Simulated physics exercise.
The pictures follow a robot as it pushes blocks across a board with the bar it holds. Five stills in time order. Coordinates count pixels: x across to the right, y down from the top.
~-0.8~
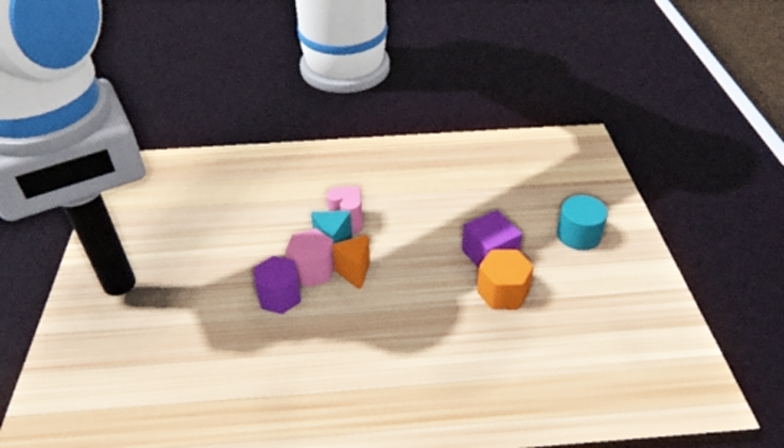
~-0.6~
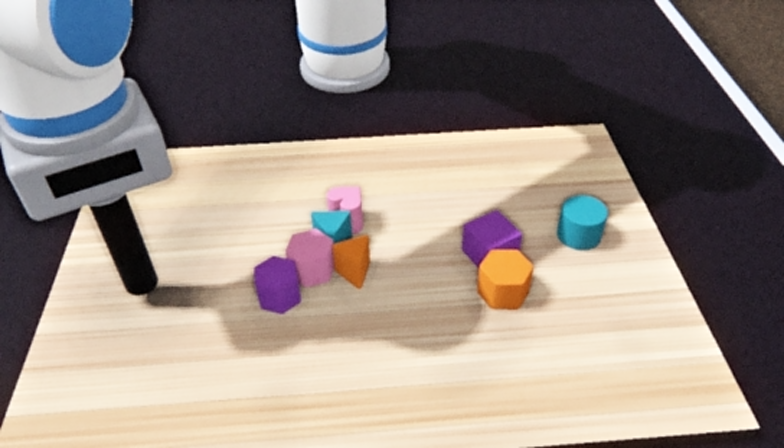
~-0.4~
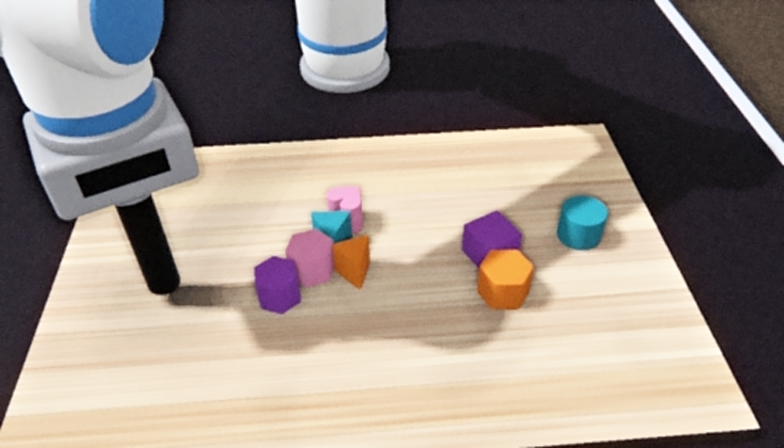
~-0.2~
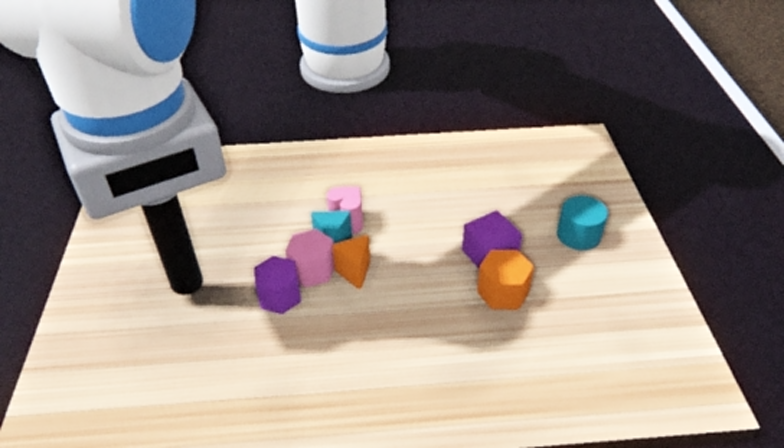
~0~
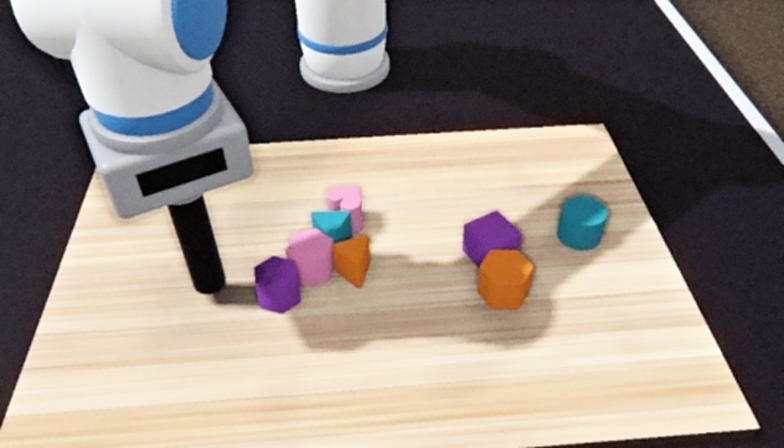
A white and blue robot arm with a grey head holds a black bar upright at the left of a pale wooden board, seen from above at an angle. Purple, pink, turquoise and orange blocks cluster near the middle, with purple, orange and teal ones to the right and a white base behind. The arm slides the bar steadily rightward toward the cluster, while the blocks and camera stay still.
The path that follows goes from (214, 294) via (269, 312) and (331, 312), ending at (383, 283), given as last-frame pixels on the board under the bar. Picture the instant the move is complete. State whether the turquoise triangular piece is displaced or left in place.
It does get moved.
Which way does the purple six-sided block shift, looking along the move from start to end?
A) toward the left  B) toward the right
My pick is A.
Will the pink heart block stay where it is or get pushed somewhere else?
The block in question is displaced by the end.
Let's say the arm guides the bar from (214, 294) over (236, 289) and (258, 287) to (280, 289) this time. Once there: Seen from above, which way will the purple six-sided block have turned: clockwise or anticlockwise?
That block twists clockwise.
On the path given first. One third of the way, bar at (268, 301); purple six-sided block at (301, 272), turned 25° anticlockwise; pink six-sided block at (320, 241); turquoise triangular piece at (337, 215); pink heart block at (347, 192); orange triangular piece at (360, 247), turned 20° clockwise.
Two thirds of the way, bar at (330, 299); purple six-sided block at (353, 261), turned 70° anticlockwise; pink six-sided block at (338, 231), turned 50° anticlockwise; turquoise triangular piece at (348, 202); pink heart block at (348, 184), turned 50° anticlockwise; orange triangular piece at (383, 234), turned 55° clockwise.
At the end, bar at (383, 271); purple six-sided block at (388, 231), turned 115° anticlockwise; pink six-sided block at (339, 227), turned 75° anticlockwise; turquoise triangular piece at (350, 201), turned 15° anticlockwise; pink heart block at (348, 183), turned 55° anticlockwise; orange triangular piece at (406, 211), turned 95° clockwise.
